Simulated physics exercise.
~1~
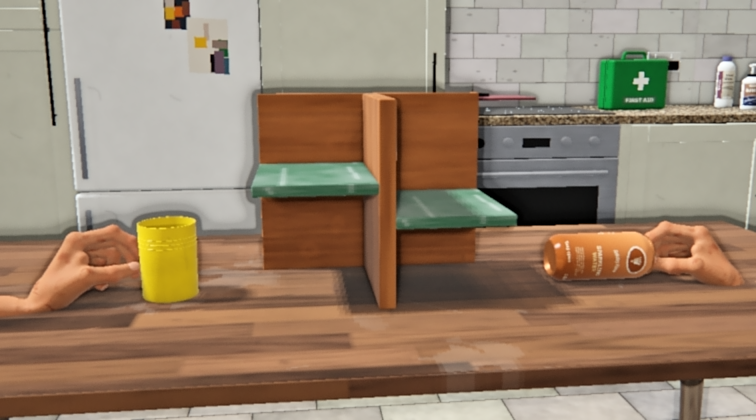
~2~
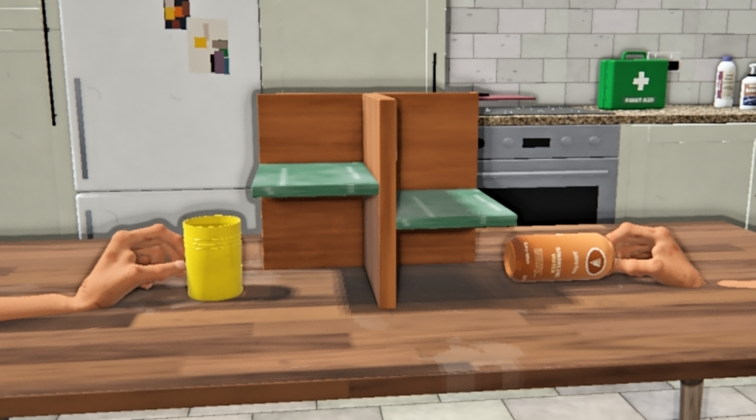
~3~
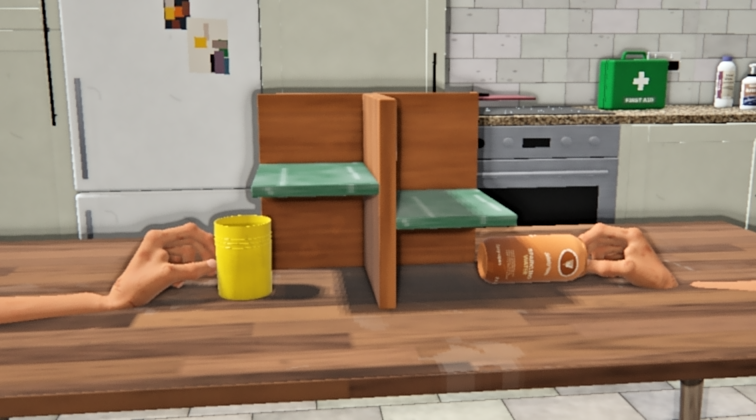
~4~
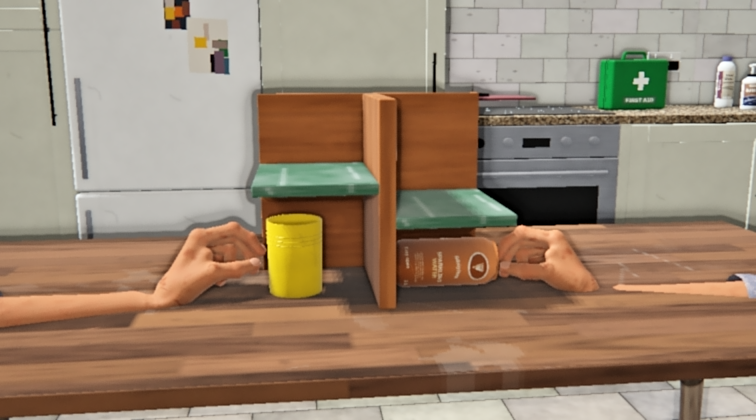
An orange can and a yellow beaker, pushed by hands, slide inward beneath green shelves.
